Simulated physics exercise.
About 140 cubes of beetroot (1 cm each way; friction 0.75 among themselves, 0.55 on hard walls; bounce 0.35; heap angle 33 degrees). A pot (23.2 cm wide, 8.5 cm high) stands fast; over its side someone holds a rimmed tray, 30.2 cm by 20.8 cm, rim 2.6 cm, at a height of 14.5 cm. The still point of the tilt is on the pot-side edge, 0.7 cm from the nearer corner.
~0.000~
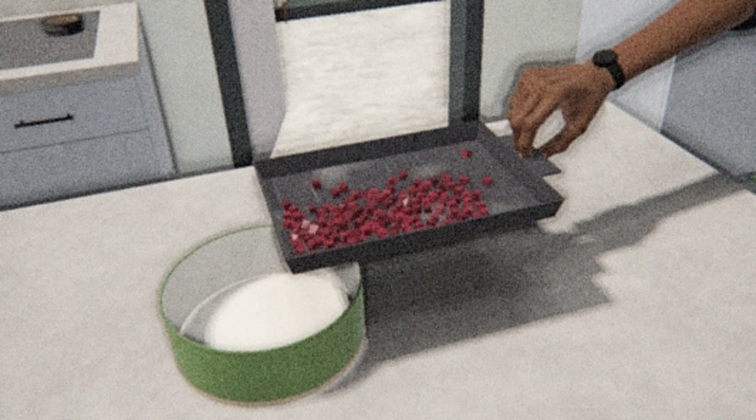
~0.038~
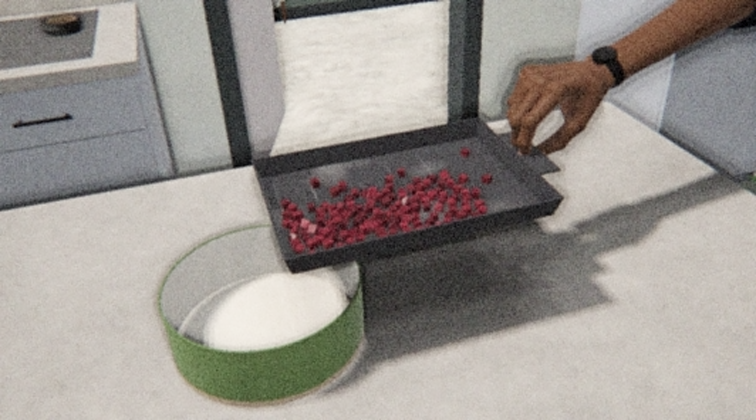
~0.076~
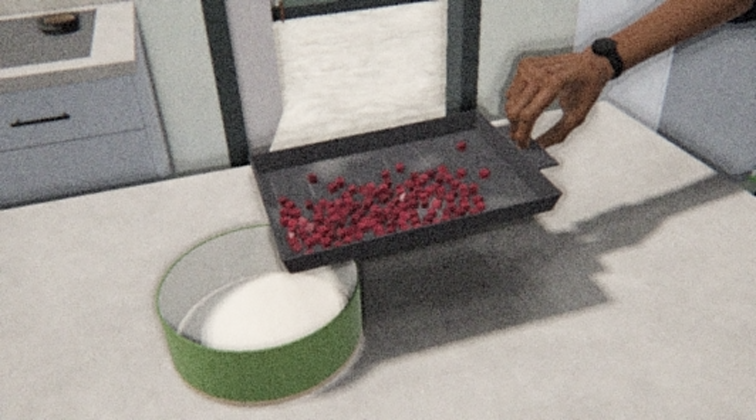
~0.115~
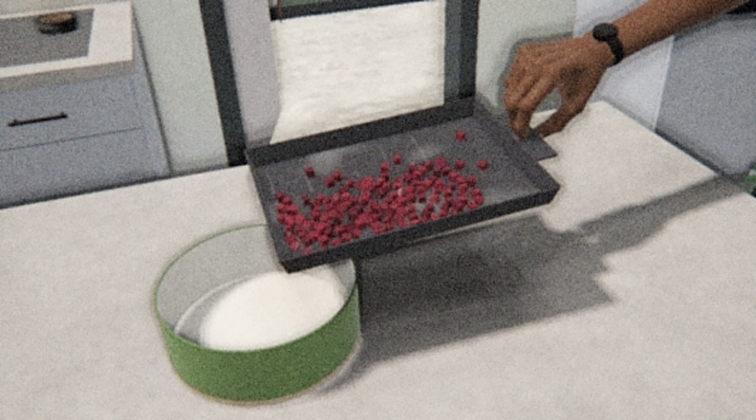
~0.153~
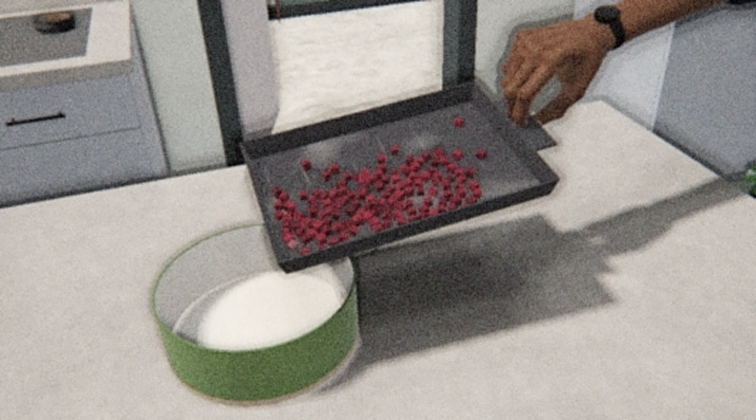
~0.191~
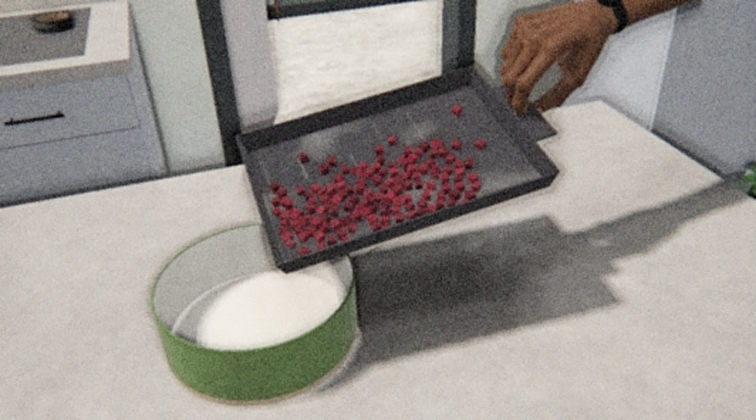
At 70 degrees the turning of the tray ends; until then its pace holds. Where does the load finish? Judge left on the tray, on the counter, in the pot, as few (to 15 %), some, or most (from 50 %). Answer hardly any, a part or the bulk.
Left on the tray: The bulk; on the counter: A part; in the pot: Hardly any.
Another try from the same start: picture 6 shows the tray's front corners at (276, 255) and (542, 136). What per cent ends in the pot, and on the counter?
Pot 55, counter 0.
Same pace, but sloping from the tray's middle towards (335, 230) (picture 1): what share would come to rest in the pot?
Some 45 per cent.
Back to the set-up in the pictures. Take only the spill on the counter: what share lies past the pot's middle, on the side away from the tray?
Some 70 per cent.
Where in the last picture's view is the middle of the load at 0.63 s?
Near (340, 199).
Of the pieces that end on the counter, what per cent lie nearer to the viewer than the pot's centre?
Roughly 100 per cent.
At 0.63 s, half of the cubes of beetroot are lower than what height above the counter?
About 22 cm.
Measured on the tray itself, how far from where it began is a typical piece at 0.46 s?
Some 1 cm.
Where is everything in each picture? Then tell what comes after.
Tray tilt 0 degrees, front corners at (291, 254) and (557, 197); middle of the pieces at (379, 214); pot at (262, 280), in the first picture.
Tray tilt 1 degrees, front corners at (290, 254) and (556, 195); middle of the pieces at (377, 213), in the second picture.
Tray tilt 3 degrees, front corners at (287, 255) and (554, 191); middle of the pieces at (375, 210), in the third picture.
Tray tilt 6 degrees, front corners at (285, 256) and (553, 184), lowest corner left front; middle of the pieces at (373, 205), in the fourth picture.
Tray tilt 10 degrees, front corners at (282, 257) and (552, 177), lowest corner left front; middle of the pieces at (370, 200), in the fifth picture.
Tray tilt 14 degrees, front corners at (281, 258) and (551, 169), lowest corner left front; middle of the pieces at (369, 195); pot at (254, 279). The tray's pace is about 105 degrees a second, in the sixth picture.
After 0.46 s, tilt 42 degrees; the tray holds 100 %, the pot 0 %.
Then, at 0.63 s, tilt 60 degrees; the tray holds 100 %, the pot 0 %.
After 0.93 s, tilt 70 degrees; the tray holds 85 %, the pot 0 %.
At rest (2.3 s), tray 65 %, counter 30 %, pot 5 %.
